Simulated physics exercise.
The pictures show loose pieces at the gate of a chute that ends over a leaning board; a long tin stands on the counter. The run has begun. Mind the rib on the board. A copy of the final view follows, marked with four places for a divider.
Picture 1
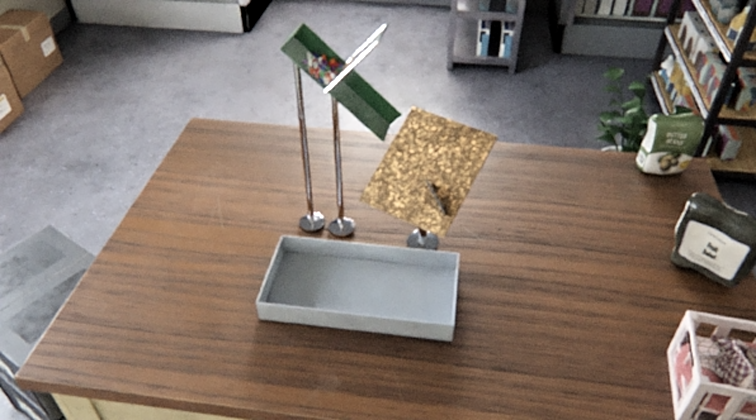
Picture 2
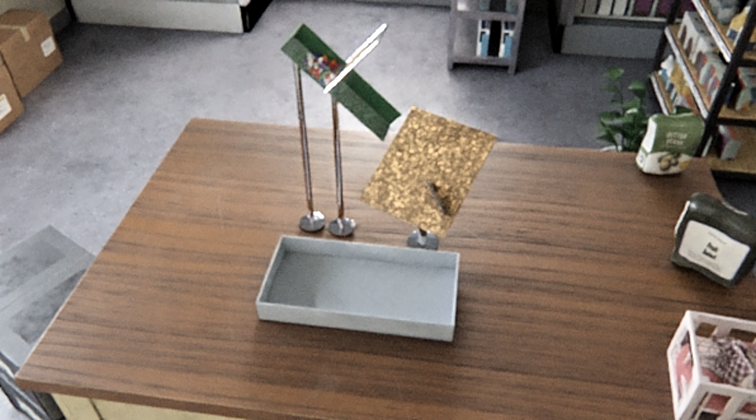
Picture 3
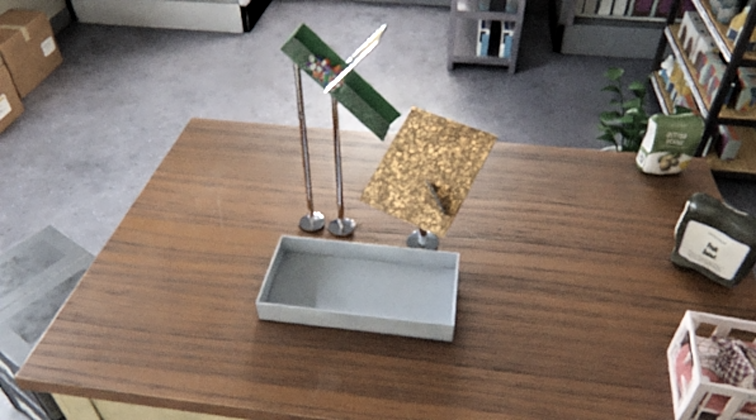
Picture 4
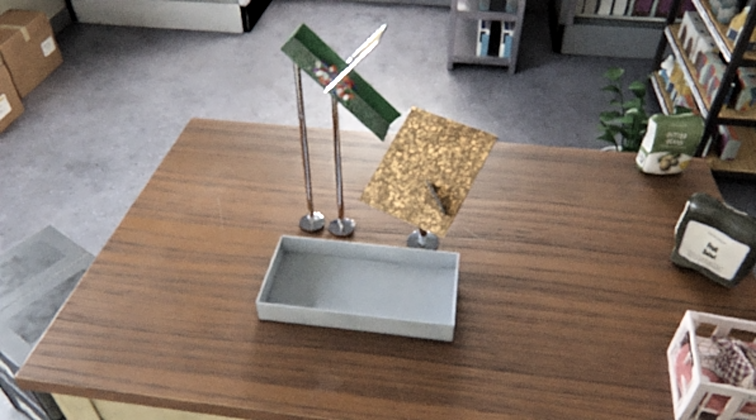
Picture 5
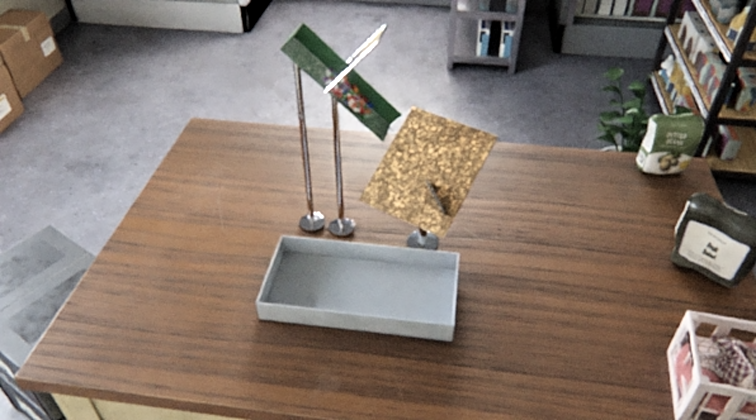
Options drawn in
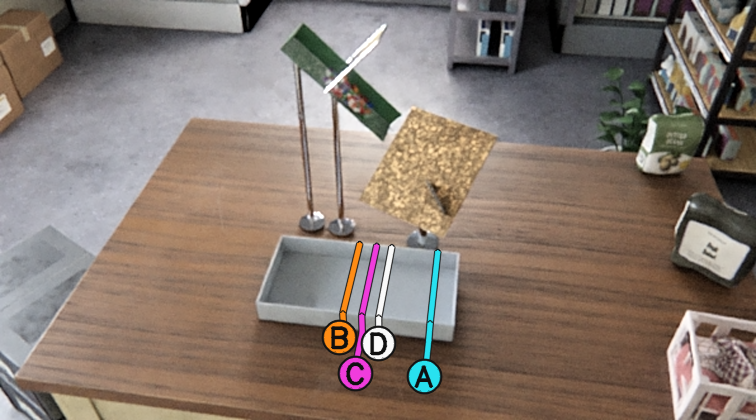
A wooden counter held a long, empty grey tin below a green chute on thin stands and a tilted golden board, while a small cluster of colourful jelly beans slid down the chute toward the right.
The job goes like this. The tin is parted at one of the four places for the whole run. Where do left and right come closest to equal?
D beats the others.
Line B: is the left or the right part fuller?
Right.
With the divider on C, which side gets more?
Right.
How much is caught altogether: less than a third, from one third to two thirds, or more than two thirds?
About that: More than two thirds.
On the marked copy, line A crosses the front rim at (430, 322); line B crosses the front rim at (343, 312); line C crosses the front rim at (361, 314); line D crosses the front rim at (378, 316).
If A is chosen, of what is caught, most on the left of the divider, a small part on the right.
If B is chosen, of what is caught, a stray few on the left of the divider, nearly all on the right.
If C is chosen, of what is caught, a small part on the left of the divider, most on the right.
If D is chosen, of what is caught, about a third on the left of the divider, about two thirds on the right.
